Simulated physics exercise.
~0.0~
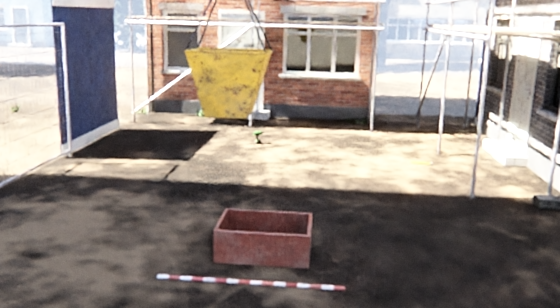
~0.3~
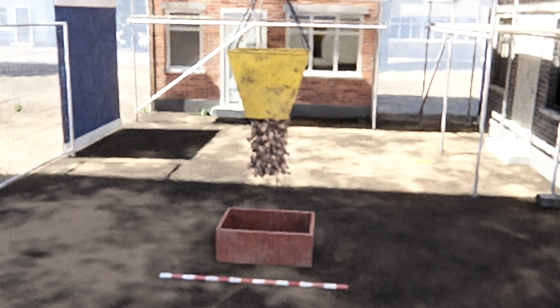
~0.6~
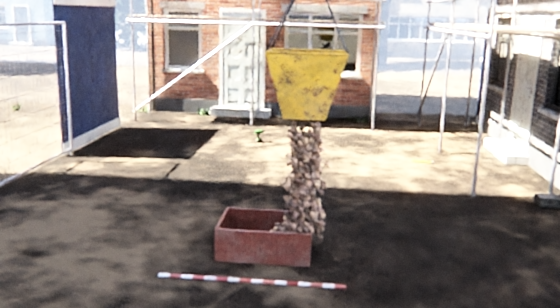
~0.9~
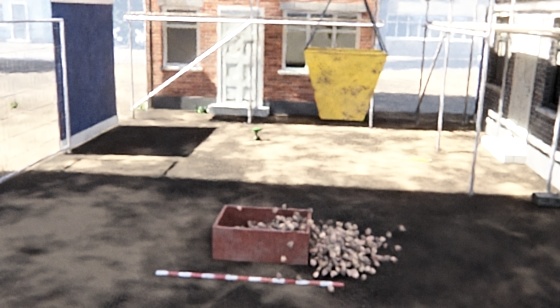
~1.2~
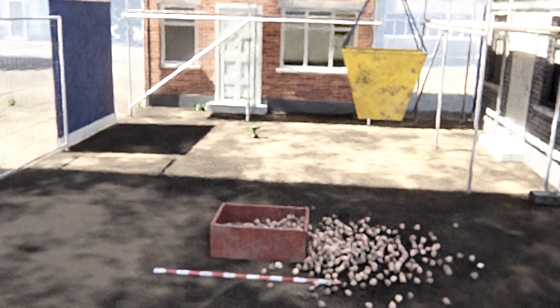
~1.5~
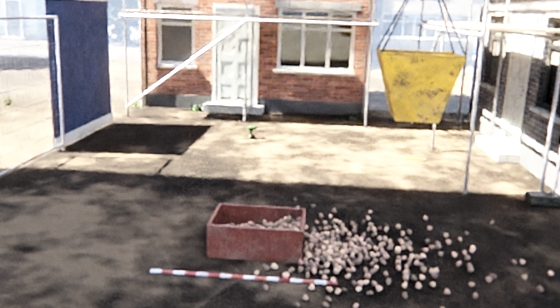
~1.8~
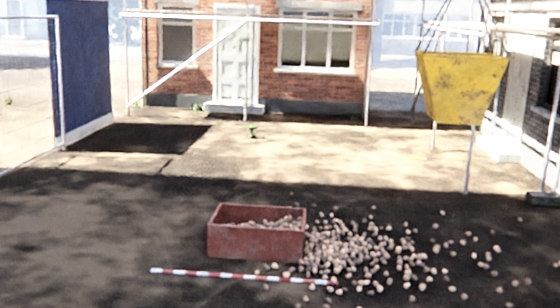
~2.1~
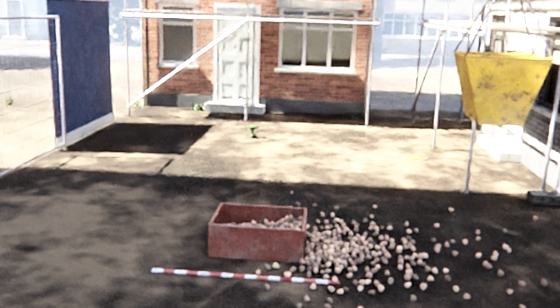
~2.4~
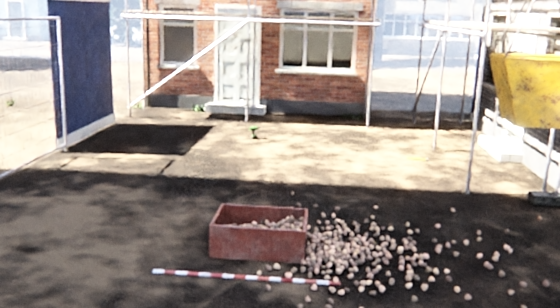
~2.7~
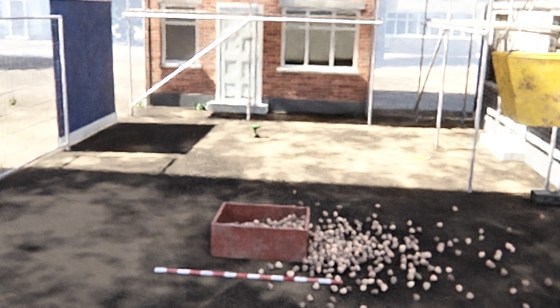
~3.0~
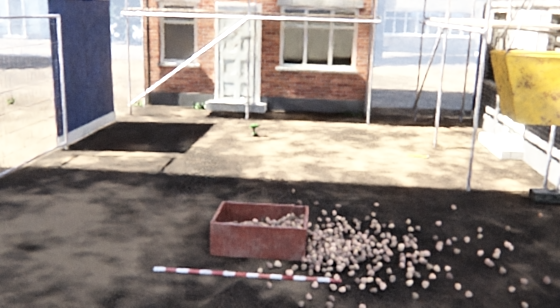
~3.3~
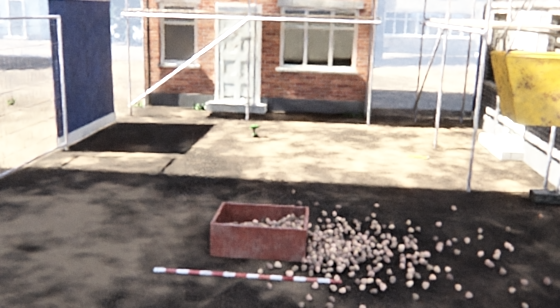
To begin with, a yellow skip hangs above a paved yard, behind a low reddish bin with a red and white striped pole lying in front of it. The skip moves steadily right, and a thick stream of smooth stones pours from its underside. The stream falls at the bin's right end, so some stones land inside while many others drop beside it. Those outside tumble and scatter across the dark ground to the right. The emptied skip carries on to the right edge and stops, leaving stones split between the bin and the loose spread beside it.
